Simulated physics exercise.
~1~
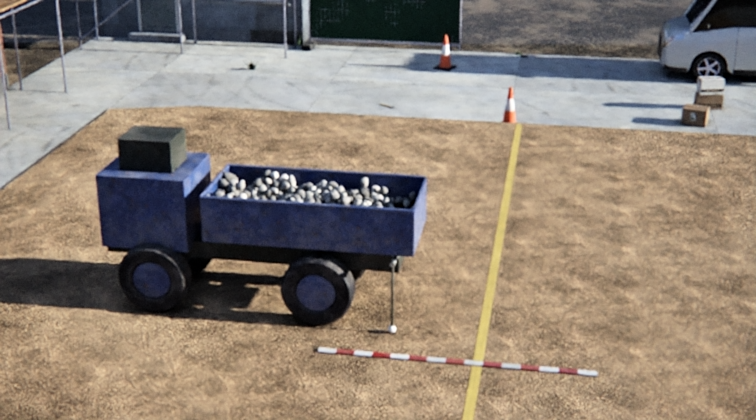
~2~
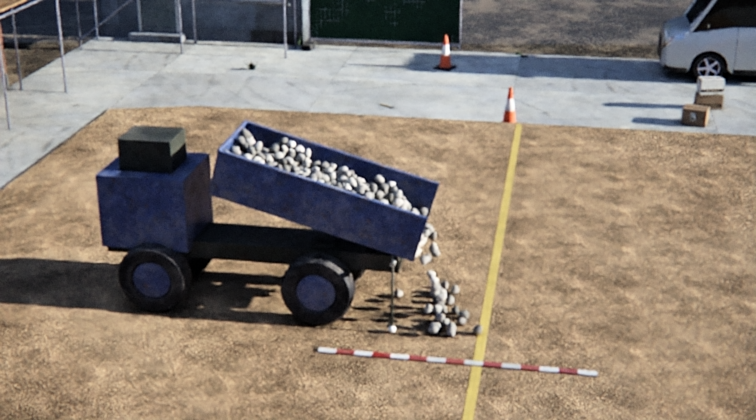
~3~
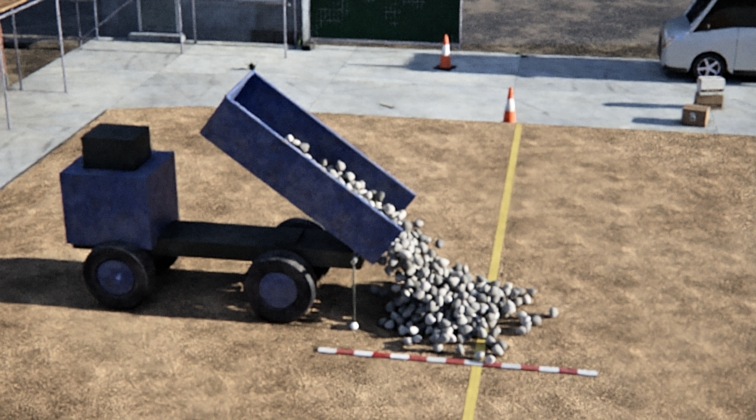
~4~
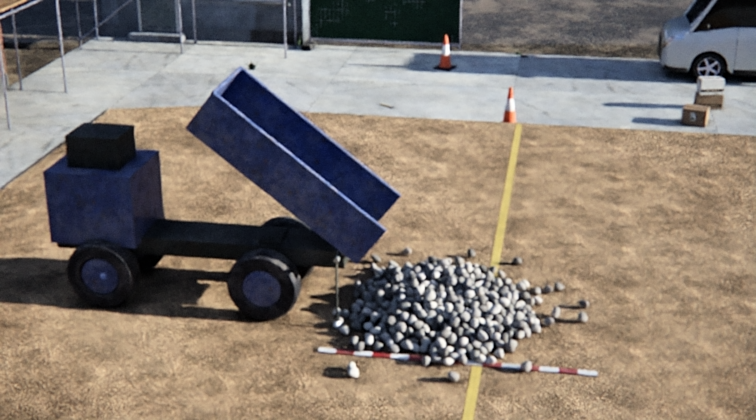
At first, a blue tipper truck stands on sandy ground with its open body level and loaded with pale rounded stones, near a yellow line and a striped staff. The body then tilts up at the cab end, and the first stones spill from its right end. As it tips more steeply, the truck edges left and the stones pour into a growing heap that reaches across the line. Finally the body stands raised and empty, and a broad, low pile rests mostly left of the line, with a smaller share and a few strays beyond it.
